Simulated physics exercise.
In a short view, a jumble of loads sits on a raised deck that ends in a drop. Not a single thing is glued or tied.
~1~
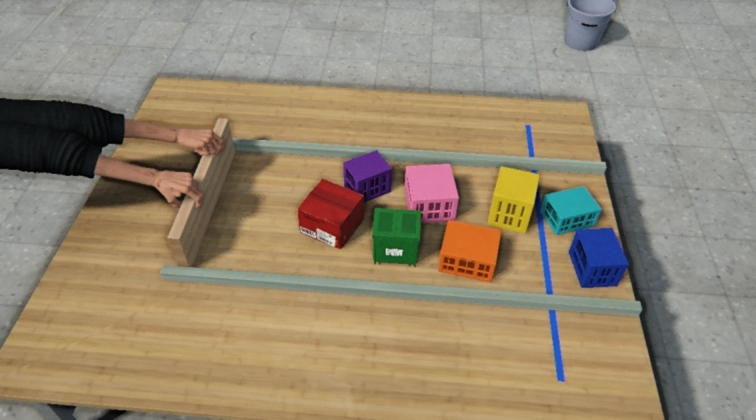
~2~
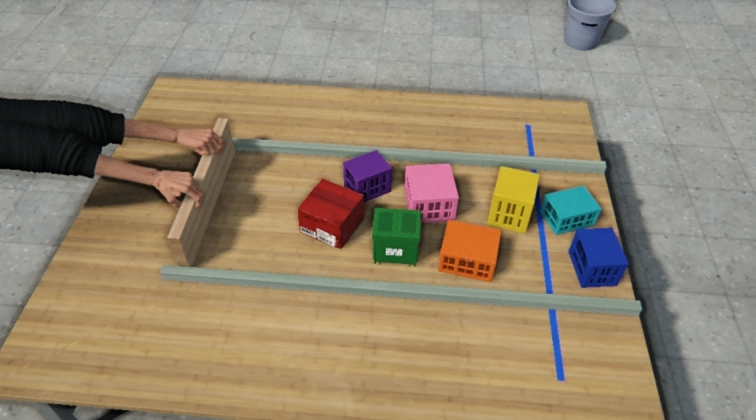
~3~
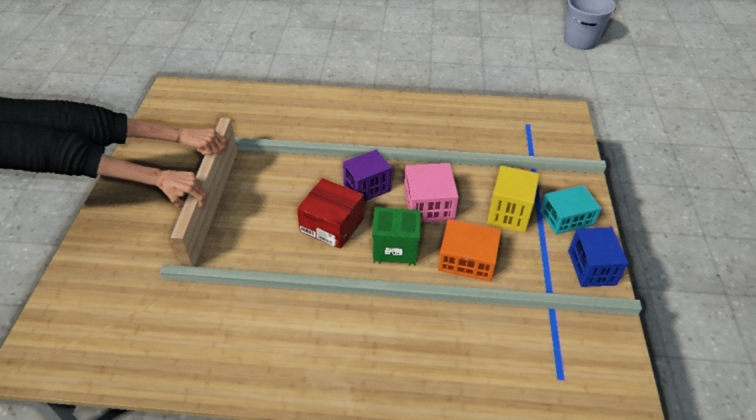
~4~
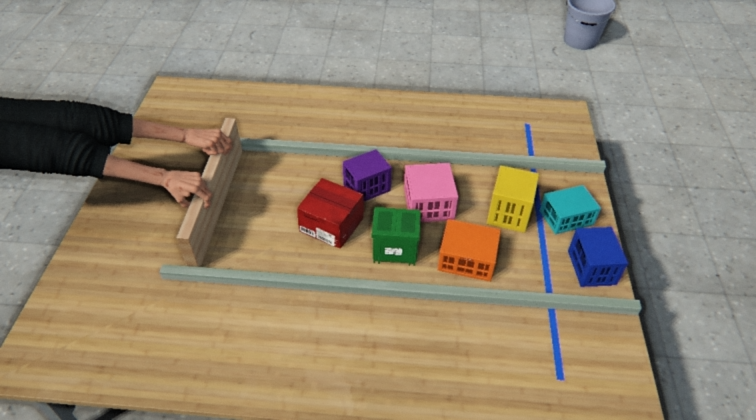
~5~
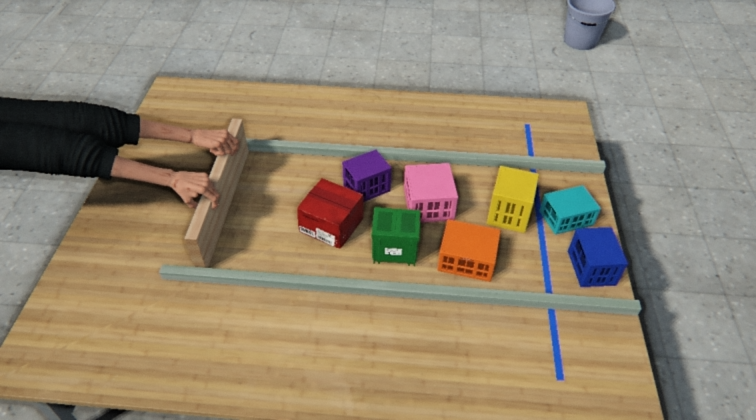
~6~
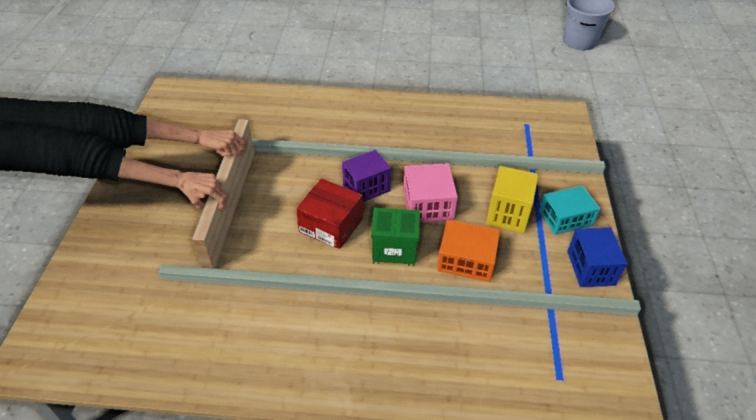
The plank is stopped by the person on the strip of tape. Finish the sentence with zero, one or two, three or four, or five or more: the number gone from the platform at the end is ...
The number gone from the platform at the end is three or four.
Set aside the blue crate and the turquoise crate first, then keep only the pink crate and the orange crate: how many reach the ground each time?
First 1, then 1.
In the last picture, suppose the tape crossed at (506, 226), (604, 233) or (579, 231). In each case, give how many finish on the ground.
It would be 2, 8 and 5.
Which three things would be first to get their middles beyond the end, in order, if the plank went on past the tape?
Earliest first: Turquoise crate, yellow crate, blue crate.
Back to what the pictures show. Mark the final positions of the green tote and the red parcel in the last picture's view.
Okay, so first (570, 268), and next (569, 223).
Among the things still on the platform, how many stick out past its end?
The figure is 2.
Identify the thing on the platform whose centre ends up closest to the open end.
Answer: The pink crate.
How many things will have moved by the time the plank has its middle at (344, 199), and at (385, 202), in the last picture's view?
That gives 3 for the first and 5 for the second.
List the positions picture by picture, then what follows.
In the first picture, blue crate (597, 258); turquoise crate (570, 211); yellow crate (513, 200); plank (206, 190); tape (542, 229).
In the second picture, turquoise crate (570, 210); purple crate (368, 177).
In the third picture, yellow crate (513, 199); red parcel (331, 213).
In the fourth picture, blue crate (596, 257); orange crate (469, 250).
In the fifth picture, turquoise crate (569, 210); pink crate (430, 193).
In the sixth picture, blue crate (596, 257); turquoise crate (569, 210); yellow crate (512, 200); plank (227, 191); tape (540, 229).
A little later, none off yet; blue crate at rest near (596, 257); turquoise crate at rest near (569, 210); yellow crate at rest near (512, 200).
Next, none off yet; blue crate at rest near (596, 257); turquoise crate shifted a little near (594, 215); yellow crate shifted about its own width near (550, 202).
When it is over, the number that fall off is three or four; down, yellow crate, turquoise crate and blue crate.
